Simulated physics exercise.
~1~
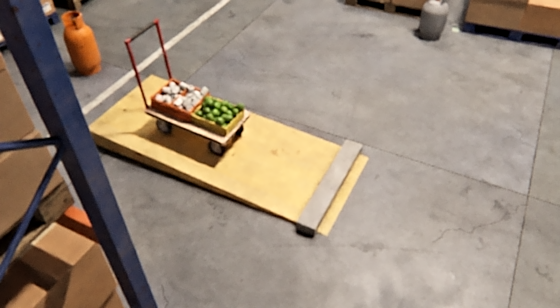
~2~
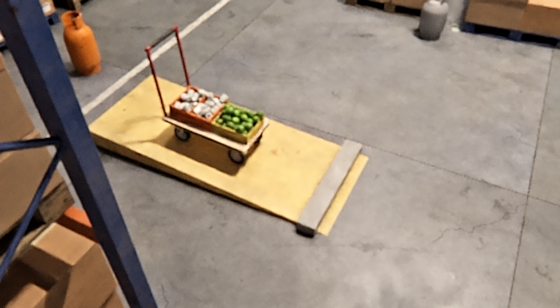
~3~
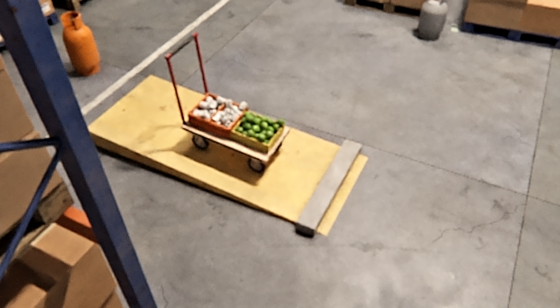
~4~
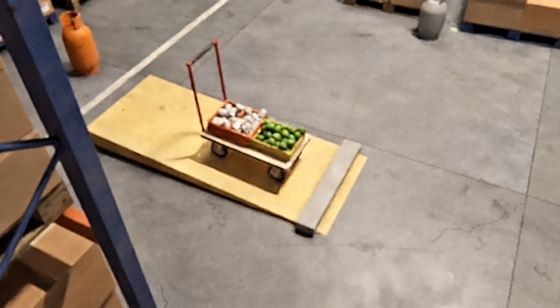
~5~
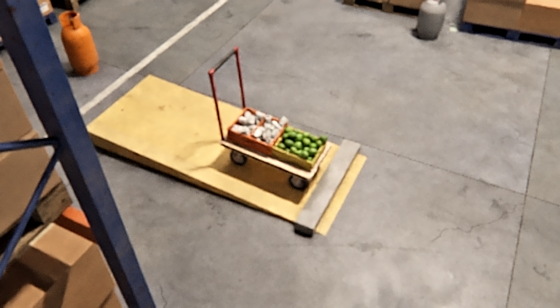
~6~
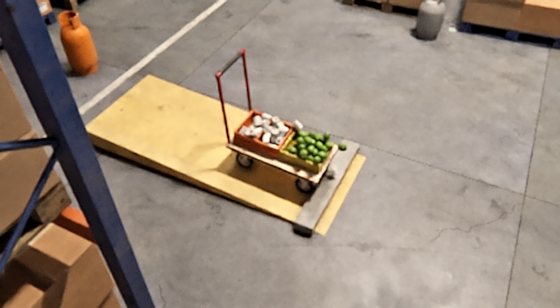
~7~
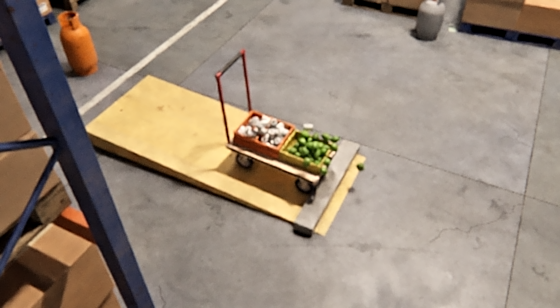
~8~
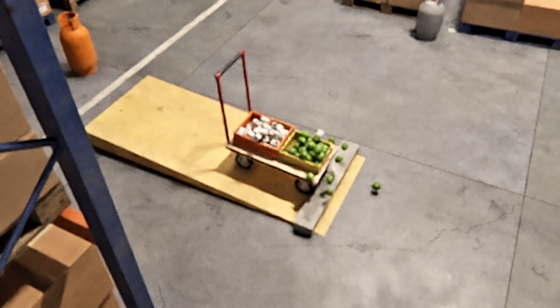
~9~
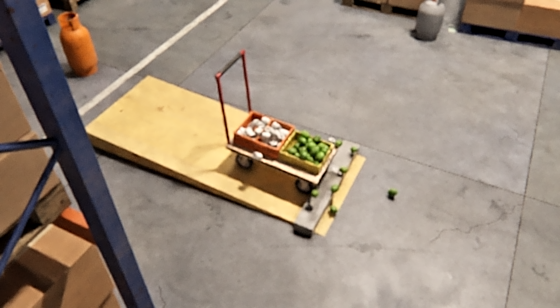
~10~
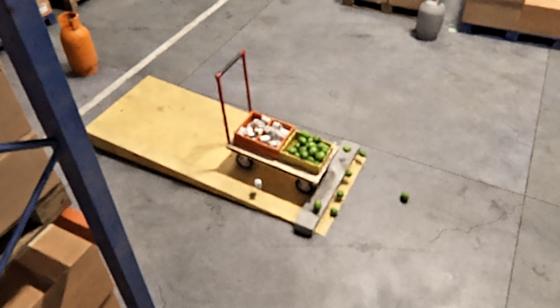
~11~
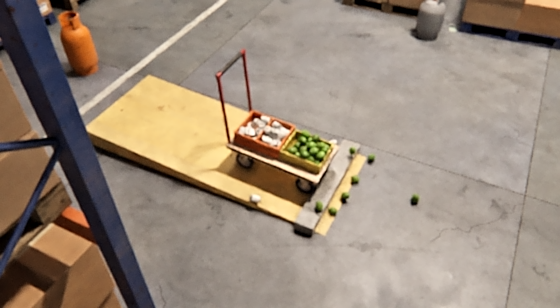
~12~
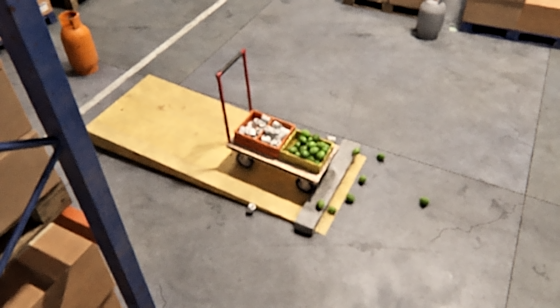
Trolley with orange and yellow crates rolling right down a ramp, stopping at a sill, and spilling several green fruits and a few white rolls.
